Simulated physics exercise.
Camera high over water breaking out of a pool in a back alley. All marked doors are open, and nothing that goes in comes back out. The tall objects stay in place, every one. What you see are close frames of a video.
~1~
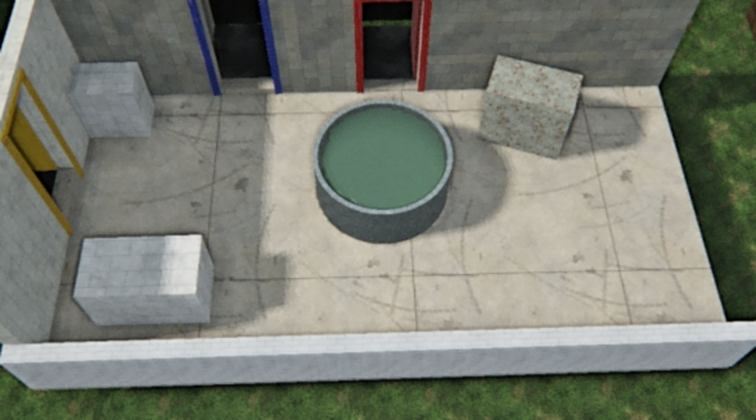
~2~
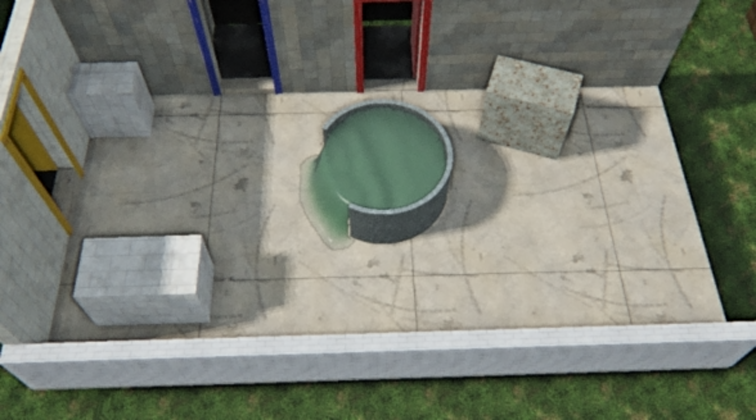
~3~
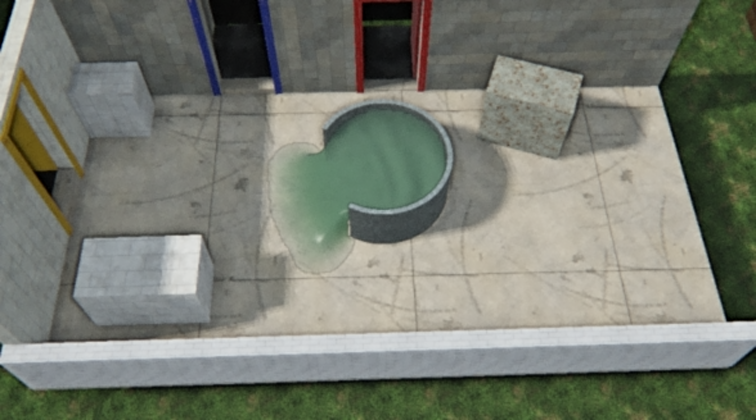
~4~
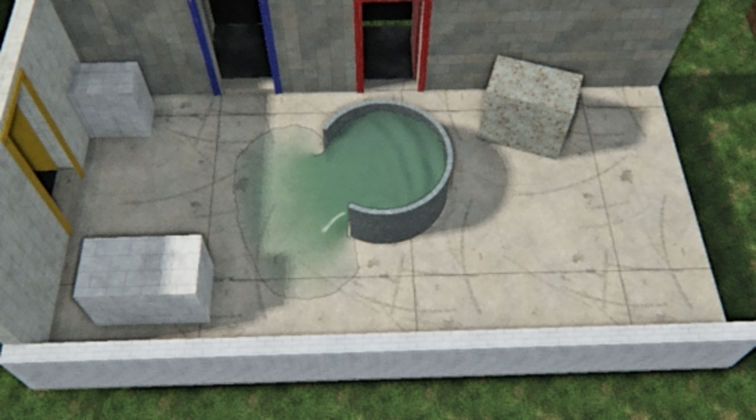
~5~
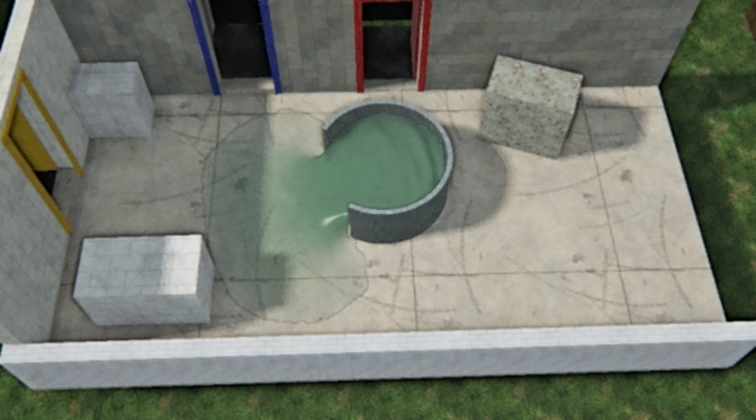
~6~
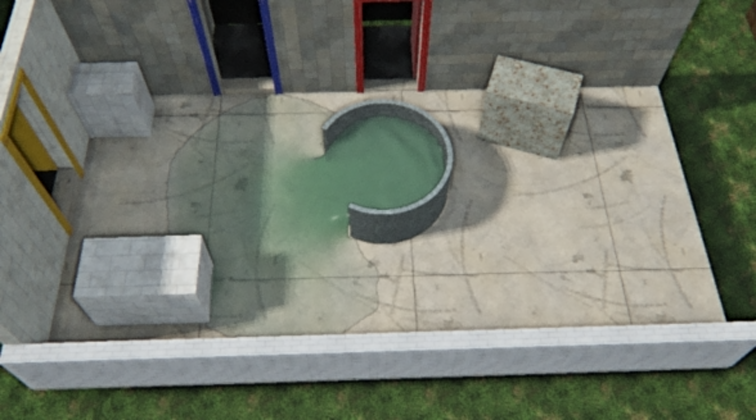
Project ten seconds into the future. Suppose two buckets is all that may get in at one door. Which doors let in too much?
One by one: Blue door: Up to two buckets. Yellow door: Up to two buckets. Red door: Above two buckets.
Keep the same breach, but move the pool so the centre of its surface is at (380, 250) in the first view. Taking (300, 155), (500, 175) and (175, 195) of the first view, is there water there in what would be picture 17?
I'd say still dry for the first, still dry for the second and swamped for the third.
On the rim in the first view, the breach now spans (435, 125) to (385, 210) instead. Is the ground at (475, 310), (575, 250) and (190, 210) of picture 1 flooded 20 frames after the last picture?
The first spot is swamped, the second swamped, the third spared.
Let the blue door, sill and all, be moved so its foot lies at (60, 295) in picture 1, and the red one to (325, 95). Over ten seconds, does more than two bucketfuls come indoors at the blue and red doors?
Blue exceeds the limit; red exceeds the limit.
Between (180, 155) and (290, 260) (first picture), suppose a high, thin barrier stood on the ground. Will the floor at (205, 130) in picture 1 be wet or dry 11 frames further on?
Submerged.
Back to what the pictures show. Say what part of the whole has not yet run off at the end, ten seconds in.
Close to 84 %.
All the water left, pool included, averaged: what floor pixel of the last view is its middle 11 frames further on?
Somewhere near (239, 220).
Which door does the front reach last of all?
Looking at the pictures, the answer is the red door.
A moment on, water covers 35 % of the floor; the blue door wet at the sill, nothing in, the yellow door wet at the sill, nothing in, the red door not reached.
Next, water covers 40 % of the floor; the blue door wet at the sill, nothing in, the yellow door wet at the sill, nothing in, the red door not reached.
Then, water covers 50 % of the floor; the blue door wet at the sill, nothing in, the yellow door wet at the sill, nothing in, the red door not reached.
Later, water covers 80 % of the floor; the blue door wet at the sill, nothing in, the yellow door wet at the sill, nothing in, the red door wet at the sill, nothing in.
In the end, water covers 95 % of the floor; the blue door under two buckets in, the yellow door wet at the sill, nothing in, the red door over two buckets in.
